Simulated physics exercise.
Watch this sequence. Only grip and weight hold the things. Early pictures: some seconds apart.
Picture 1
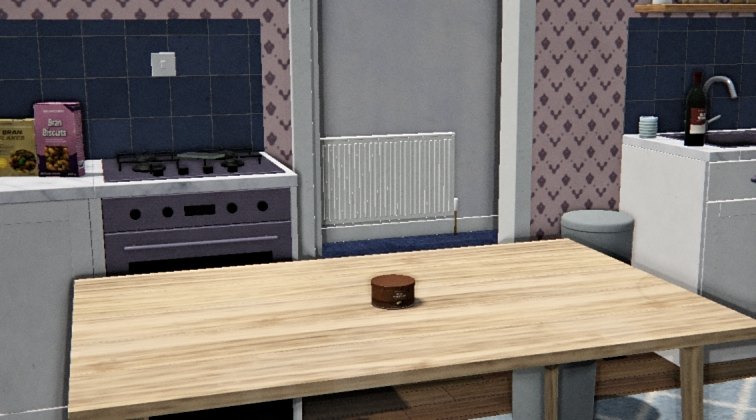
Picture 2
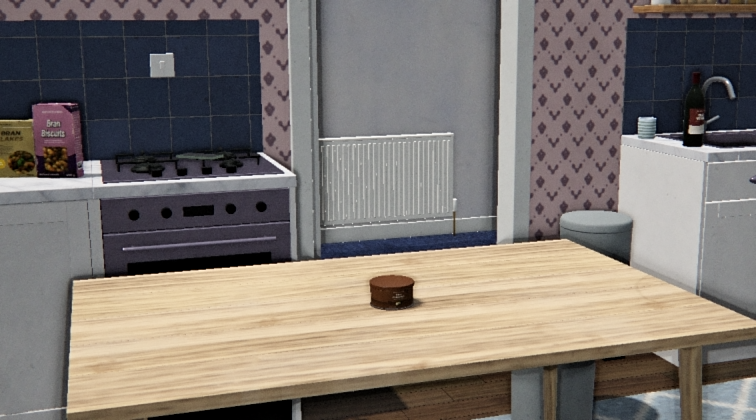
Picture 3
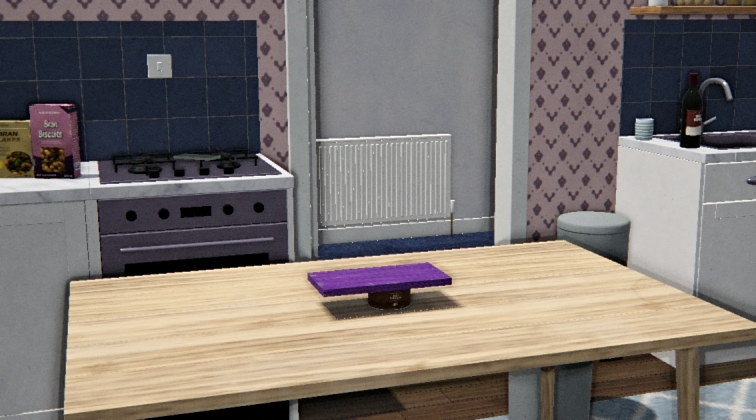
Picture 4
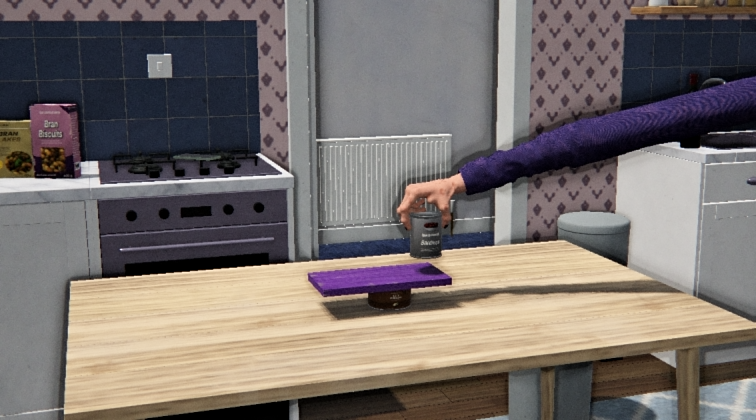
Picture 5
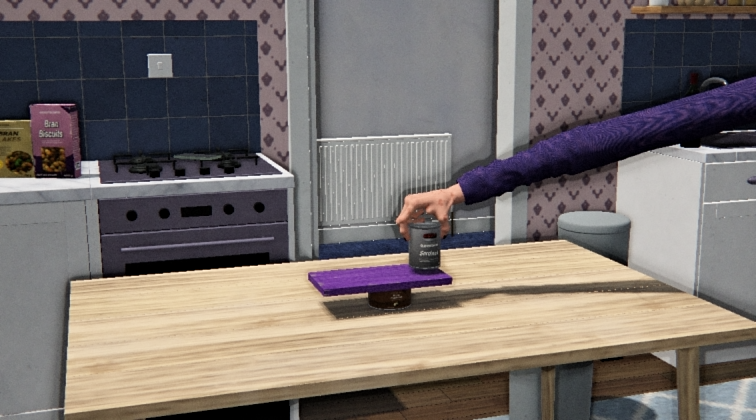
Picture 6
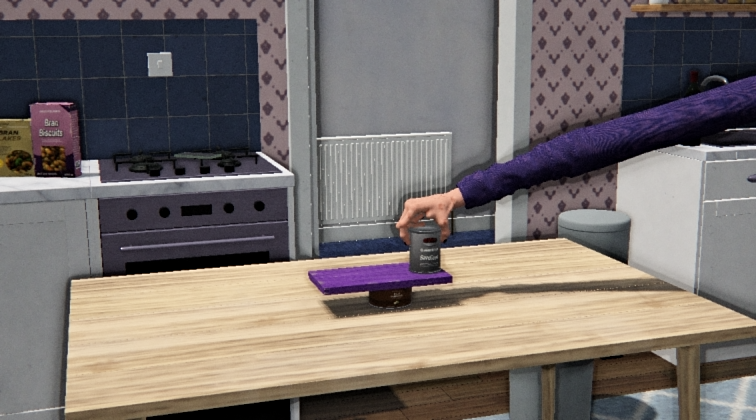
In a kitchen, a small brown tub sits on a wooden table, then a purple board appears on top of it. A purple-sleeved arm reaches in from the right and lowers a grey tin onto the board's right side.
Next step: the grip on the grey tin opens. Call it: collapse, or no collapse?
No collapse.
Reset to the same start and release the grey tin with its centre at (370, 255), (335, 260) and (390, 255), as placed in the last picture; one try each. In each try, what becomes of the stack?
First time it stays put, second time it falls over, third time it stays put.
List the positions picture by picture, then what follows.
In the first frame, the last thing is not in view yet; brown tub (393, 292).
In the second frame, the last thing is not in view yet; brown tub (392, 292).
In the third frame, the last thing is not in view yet; brown tub (389, 293).
The fourth frame shows still above its spot; grey tin (426, 235); brown tub (390, 293).
The fifth frame shows still above its spot; grey tin (425, 245); brown tub (390, 293).
The sixth frame shows in place under the hand; grey tin (425, 249); brown tub (390, 292).
Then, 0.30 s past the last view, nothing moves.
Then, 1.00 s past the last view, grey tin resting near (425, 250).
Finally, all 3 still in place. Final places as the last picture's camera would see them, grey tin near (426, 250). The stack stays up.
